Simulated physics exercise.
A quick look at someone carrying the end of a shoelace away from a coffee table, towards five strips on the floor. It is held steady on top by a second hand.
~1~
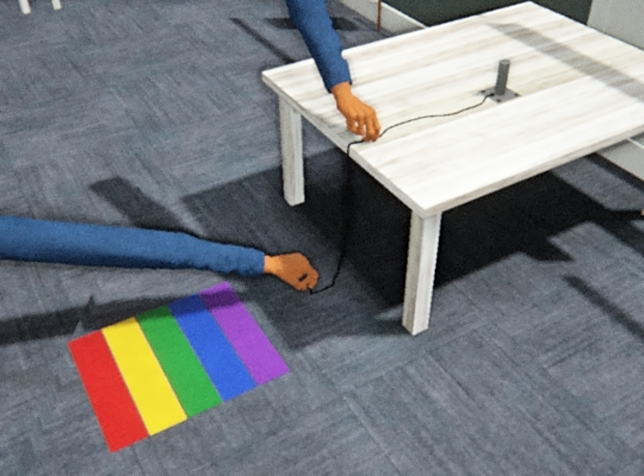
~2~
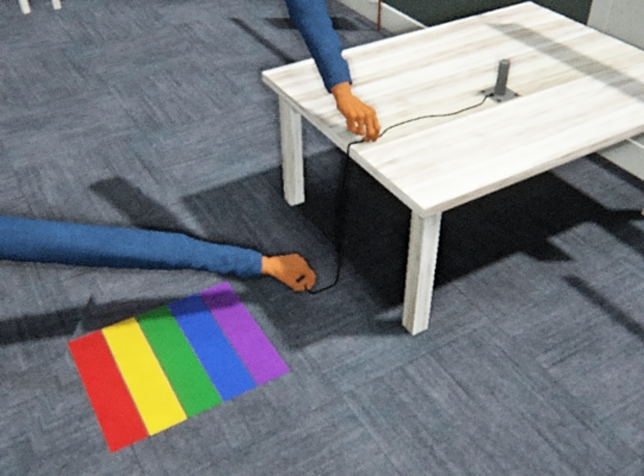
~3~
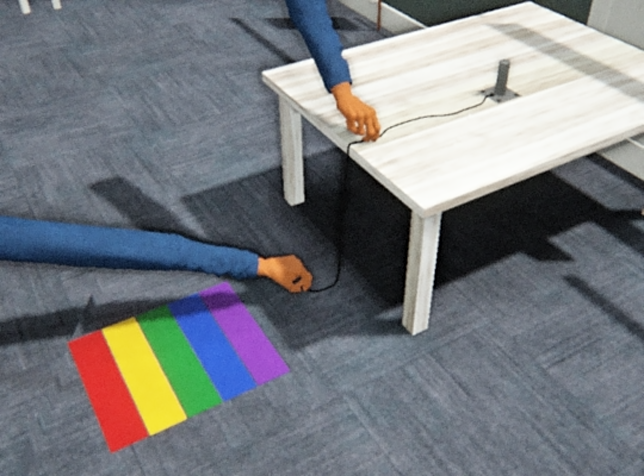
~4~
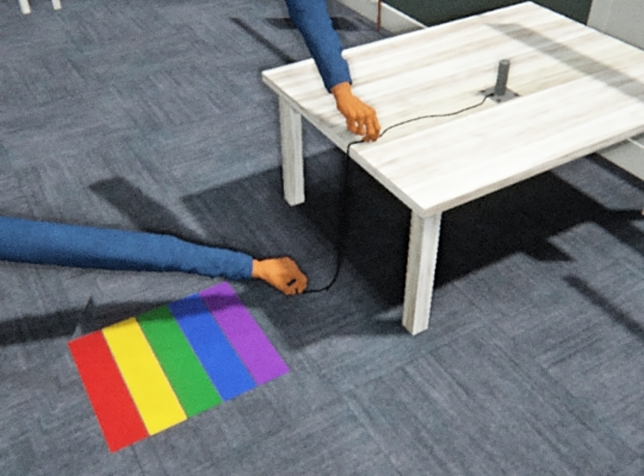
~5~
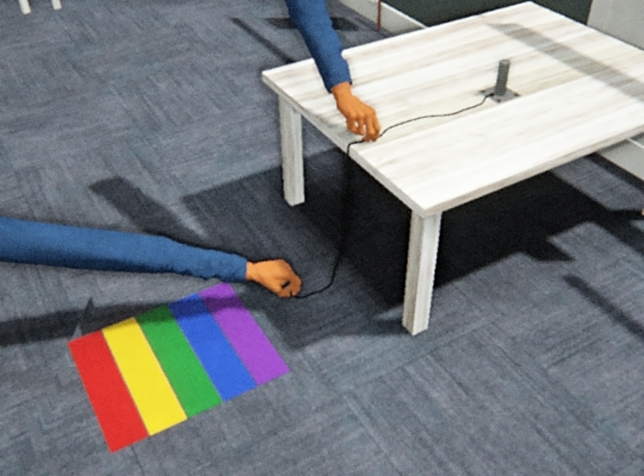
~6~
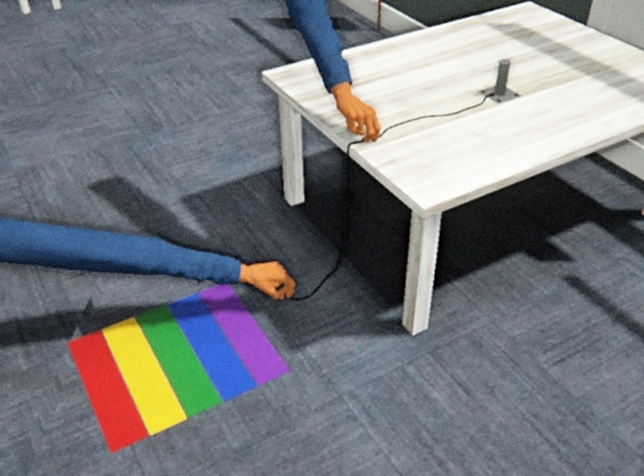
On a grey carpet beside a pale coffee table, one hand kept a dark cord at the tabletop's edge while the lower hand drew its end slightly left, near five coloured strips.
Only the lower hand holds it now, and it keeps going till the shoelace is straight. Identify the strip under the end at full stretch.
Strip: Blue.
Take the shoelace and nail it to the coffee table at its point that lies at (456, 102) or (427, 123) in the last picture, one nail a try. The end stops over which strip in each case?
Blue; blue.
A little later, end near (262, 305); short of the strips.
Next, end near (226, 320); over purple.
When it is tight, end near (202, 329); over blue. Over blue.
